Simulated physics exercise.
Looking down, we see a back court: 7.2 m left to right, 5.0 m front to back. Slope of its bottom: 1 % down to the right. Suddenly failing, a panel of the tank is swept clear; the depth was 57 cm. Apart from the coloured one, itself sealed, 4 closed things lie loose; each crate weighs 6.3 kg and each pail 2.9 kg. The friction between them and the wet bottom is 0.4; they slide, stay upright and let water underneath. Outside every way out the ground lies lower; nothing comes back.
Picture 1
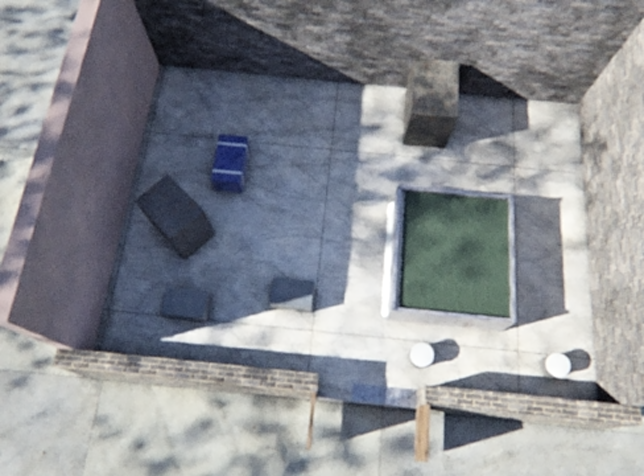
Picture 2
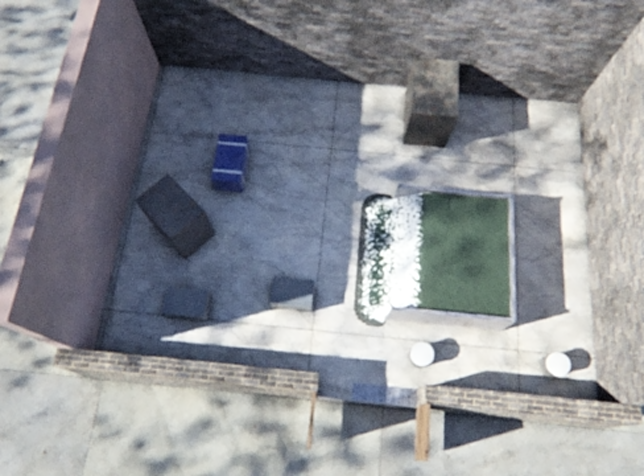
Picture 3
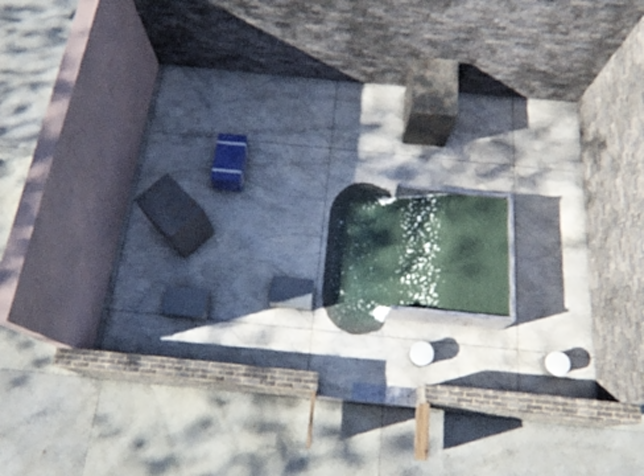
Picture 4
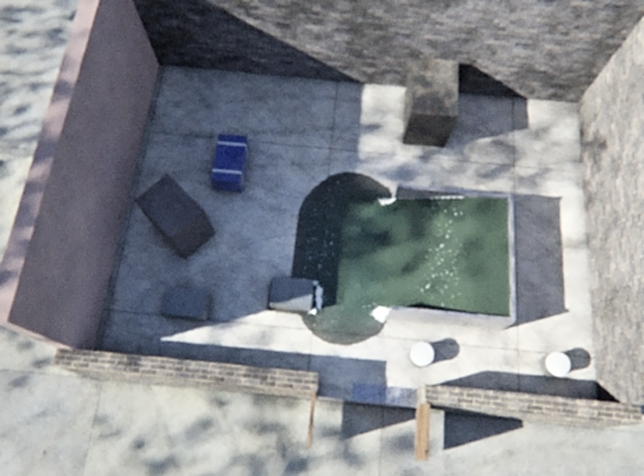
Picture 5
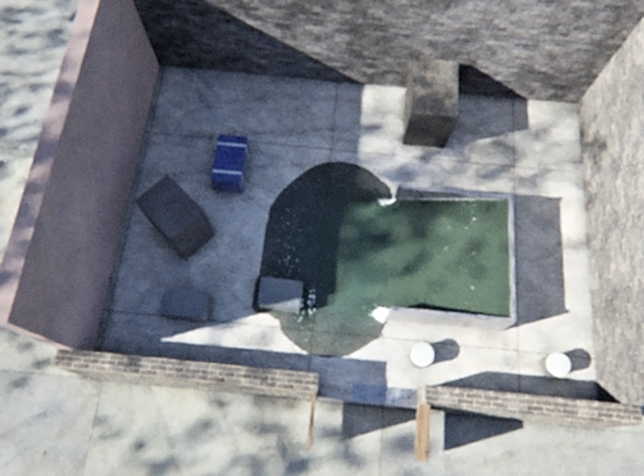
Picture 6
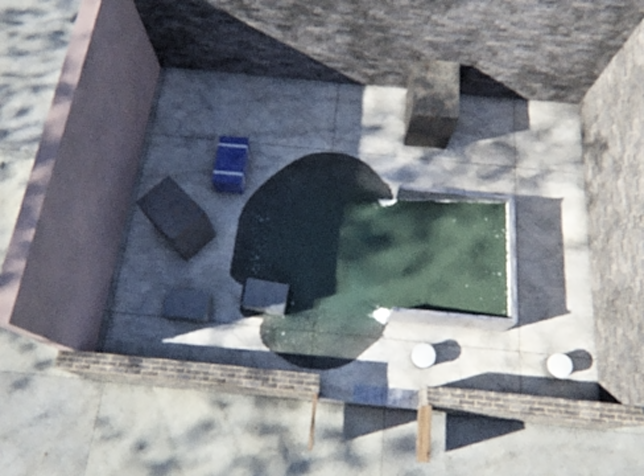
A rectangular tank of green water stands on the right of a pale paved court, seen from above between high walls, with a dark block behind it and two white cylinders in front. To the left lie a blue trunk with pale stripes and three flat grey boxes. The tank's left side opens and water spreads leftward in a rounded, foaming sheet, shifting the nearest box slightly left, while the camera stays still.
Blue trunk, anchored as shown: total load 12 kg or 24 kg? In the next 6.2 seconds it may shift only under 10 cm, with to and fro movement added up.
Neither.
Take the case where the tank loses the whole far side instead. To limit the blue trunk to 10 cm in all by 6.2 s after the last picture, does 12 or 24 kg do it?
So only the heavier pick.
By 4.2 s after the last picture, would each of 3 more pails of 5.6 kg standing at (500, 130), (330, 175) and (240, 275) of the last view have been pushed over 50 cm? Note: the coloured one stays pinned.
In the given order, I'd say smaller, greater, greater.
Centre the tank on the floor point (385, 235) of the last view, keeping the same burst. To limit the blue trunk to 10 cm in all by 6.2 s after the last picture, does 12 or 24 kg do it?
Result, then: Both fail.
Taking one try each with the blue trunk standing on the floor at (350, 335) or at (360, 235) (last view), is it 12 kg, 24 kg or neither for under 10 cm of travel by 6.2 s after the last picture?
Try 1: Both insufficient. Try 2: Both insufficient.
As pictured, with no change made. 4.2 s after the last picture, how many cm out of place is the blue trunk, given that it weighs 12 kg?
About 120 cm off its spot.
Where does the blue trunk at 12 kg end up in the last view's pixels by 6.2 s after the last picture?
About pixel (409, 166).
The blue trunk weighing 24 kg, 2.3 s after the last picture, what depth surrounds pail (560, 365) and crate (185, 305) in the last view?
Roughly 0 and 28 cm.
Then, 0.6 s after the last picture the blue trunk would be 17 cm from its start with 12 kg and 5 cm from its start with 24 kg; 5 cm of water round it then.
Then, 2.3 s after the last picture the blue trunk would be 175 cm from its start with 12 kg and 173 cm from its start with 24 kg; 21 cm of water round it then.
Then, 4.2 s after the last picture the blue trunk would be 110 cm from its start with 12 kg and 142 cm from its start with 24 kg; 11 cm of water round it then.
Then, 6.2 s after the last picture the blue trunk would be 276 cm from its start with 12 kg and 238 cm from its start with 24 kg; 11 cm of water round it then.
